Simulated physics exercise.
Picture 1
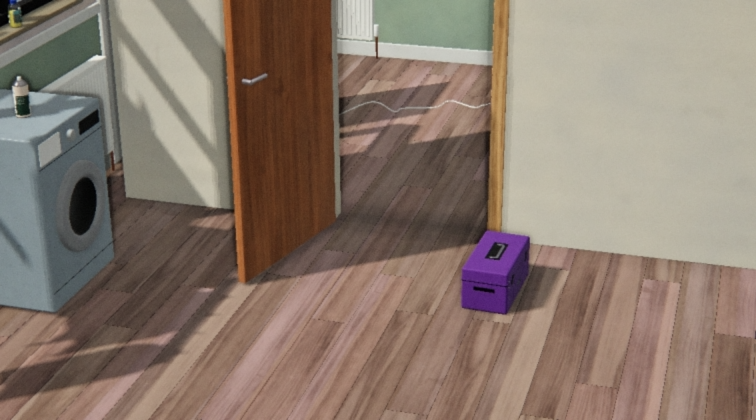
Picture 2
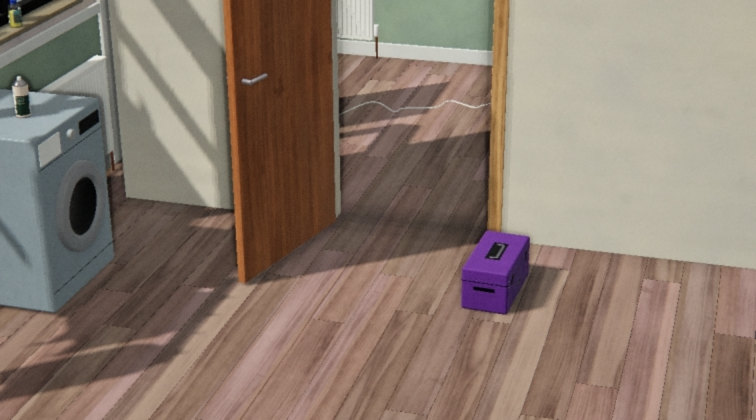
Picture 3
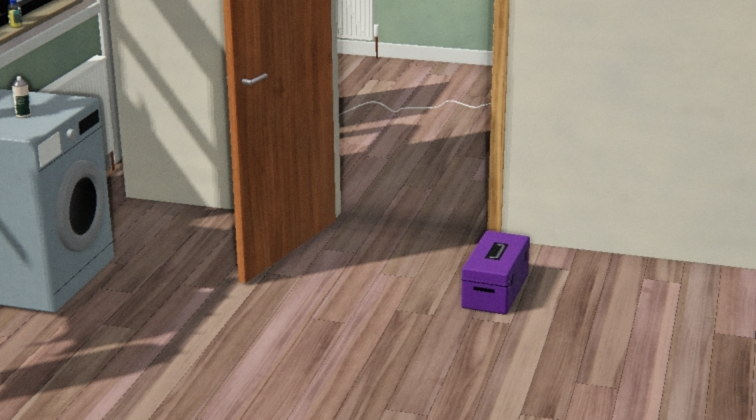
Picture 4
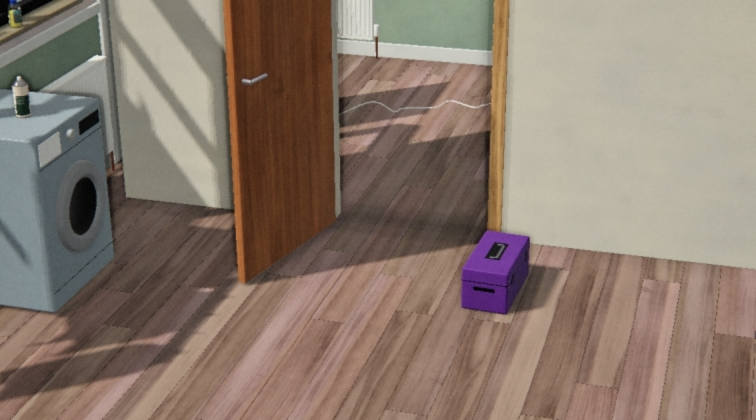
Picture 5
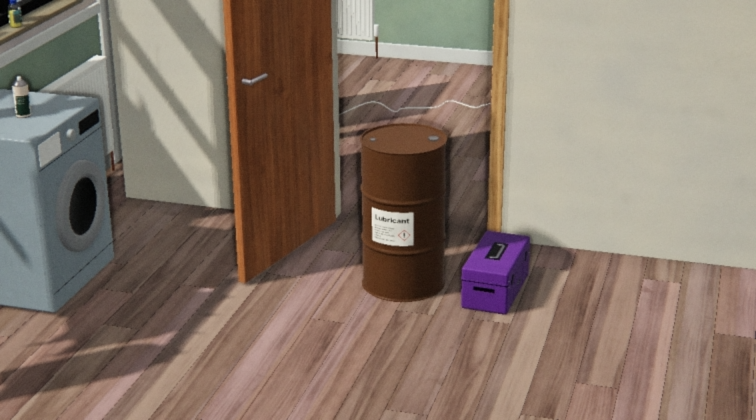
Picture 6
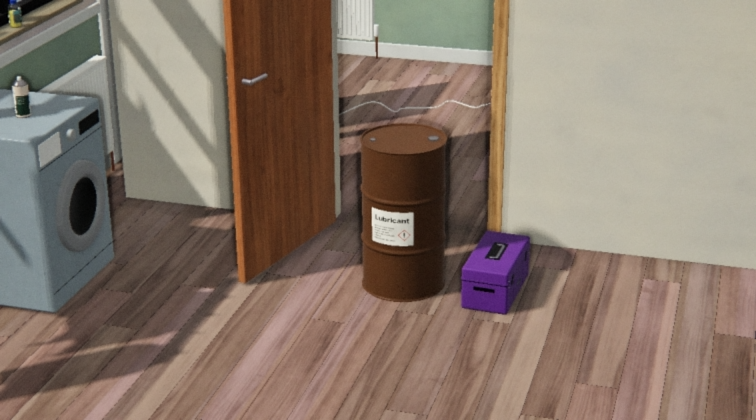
We see a wooden door standing wide open, with a purple toolbox on the floor by the doorway and a washing machine at left; then a brown drum appears in the doorway beside the toolbox, and everything stays still.
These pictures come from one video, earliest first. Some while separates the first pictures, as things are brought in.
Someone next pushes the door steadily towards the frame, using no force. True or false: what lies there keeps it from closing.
True.
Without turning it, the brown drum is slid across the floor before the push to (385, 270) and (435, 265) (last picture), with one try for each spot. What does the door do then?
On the first go it doesn't make it all the way, and on the second it doesn't make it all the way.
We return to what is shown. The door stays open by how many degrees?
Angle: About 65°.
Then, 0.50 s past the last view, door at 94°.
Then, 0.80 s past the last view, door at 80°.
Then, 1.10 s past the last view, door at 64°.
Finally, door at 63°; both still in place. Final places as the last picture's camera would see them, brown drum near (404, 212).
